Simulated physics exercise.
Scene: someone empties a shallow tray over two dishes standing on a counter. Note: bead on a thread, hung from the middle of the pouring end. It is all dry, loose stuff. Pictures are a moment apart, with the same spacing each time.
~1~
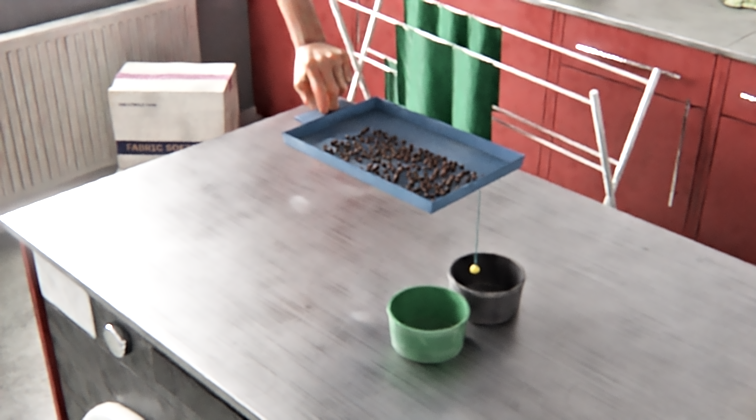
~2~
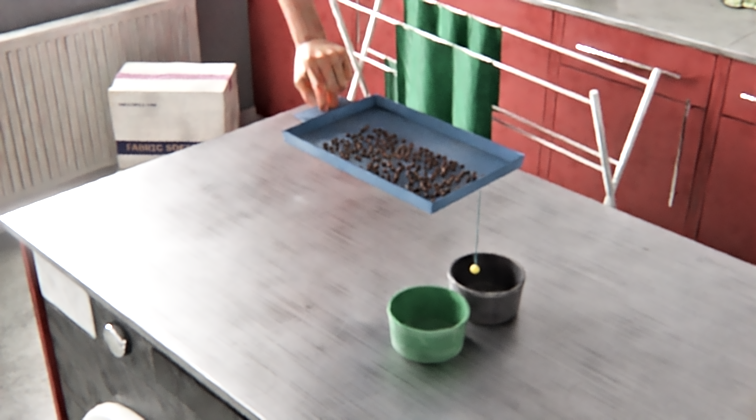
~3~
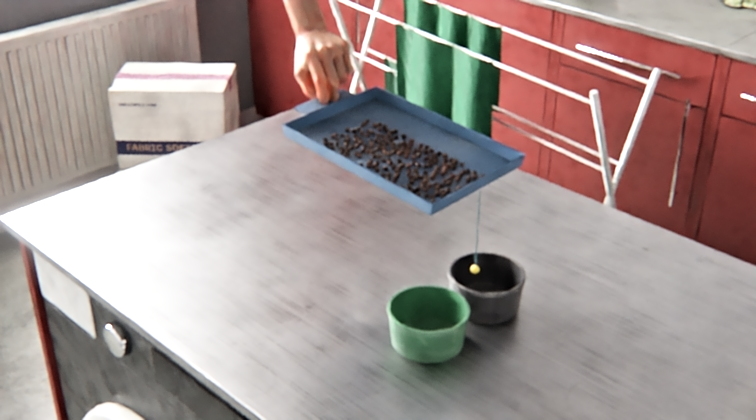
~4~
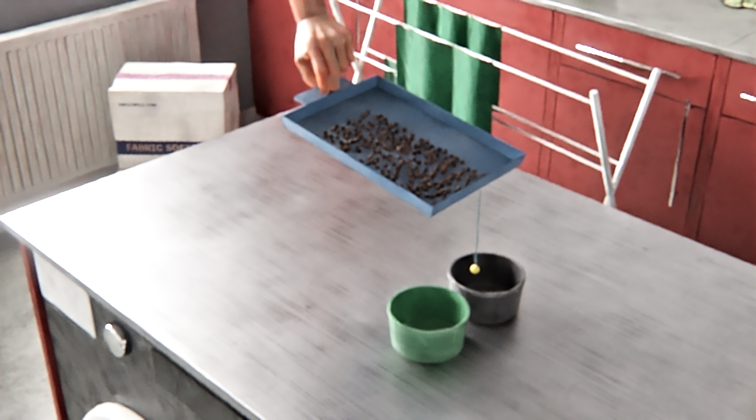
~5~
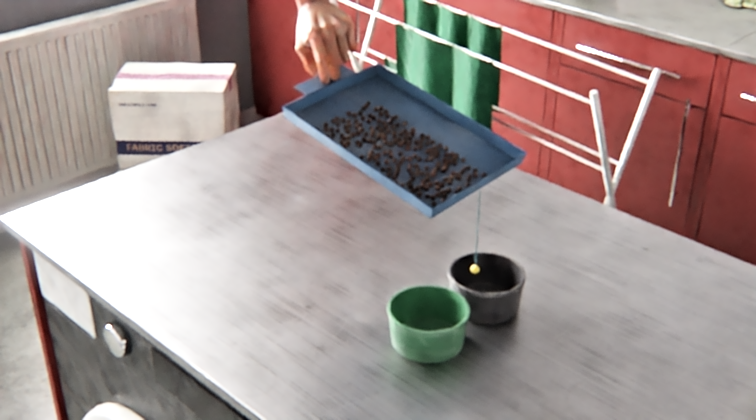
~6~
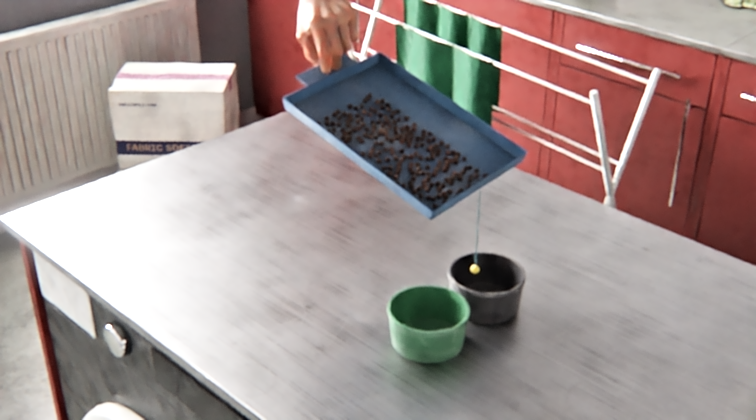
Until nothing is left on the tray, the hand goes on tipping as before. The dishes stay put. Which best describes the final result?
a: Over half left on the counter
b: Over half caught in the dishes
Over half caught in the dishes.
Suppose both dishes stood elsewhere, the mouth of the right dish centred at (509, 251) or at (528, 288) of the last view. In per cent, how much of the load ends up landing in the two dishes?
Trial 1 near 10 percent, trial 2 near 50 percent.
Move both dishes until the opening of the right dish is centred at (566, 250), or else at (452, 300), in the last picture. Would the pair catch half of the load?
So that's a lesser portion the first time round, a greater portion the second.
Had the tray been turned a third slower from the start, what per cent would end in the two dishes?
It would be around 90 per cent.
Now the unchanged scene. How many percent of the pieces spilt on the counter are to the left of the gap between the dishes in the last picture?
I reckon around 10 per cent.
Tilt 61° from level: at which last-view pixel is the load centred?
Somewhere about (435, 192).
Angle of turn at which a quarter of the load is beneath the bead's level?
About 100 degrees.
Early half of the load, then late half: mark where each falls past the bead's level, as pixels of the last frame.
The opening half passes (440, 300), the closing half (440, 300).
Shortly afterwards, tray tipped steeply; all but a few on the tray; only a few in the left dish; only a few outside both; only a few in the air.
Next, tray tipped past a quarter turn; near a third on the tray; near a quarter in the left dish; only a few outside both; near a third in the air.
Some moments later, tray tipped past a quarter turn; all but a few in the left dish; a little outside both.
In the end, tray tipped past a quarter turn; all but a few in the left dish; none at all in the right dish; a little outside both.
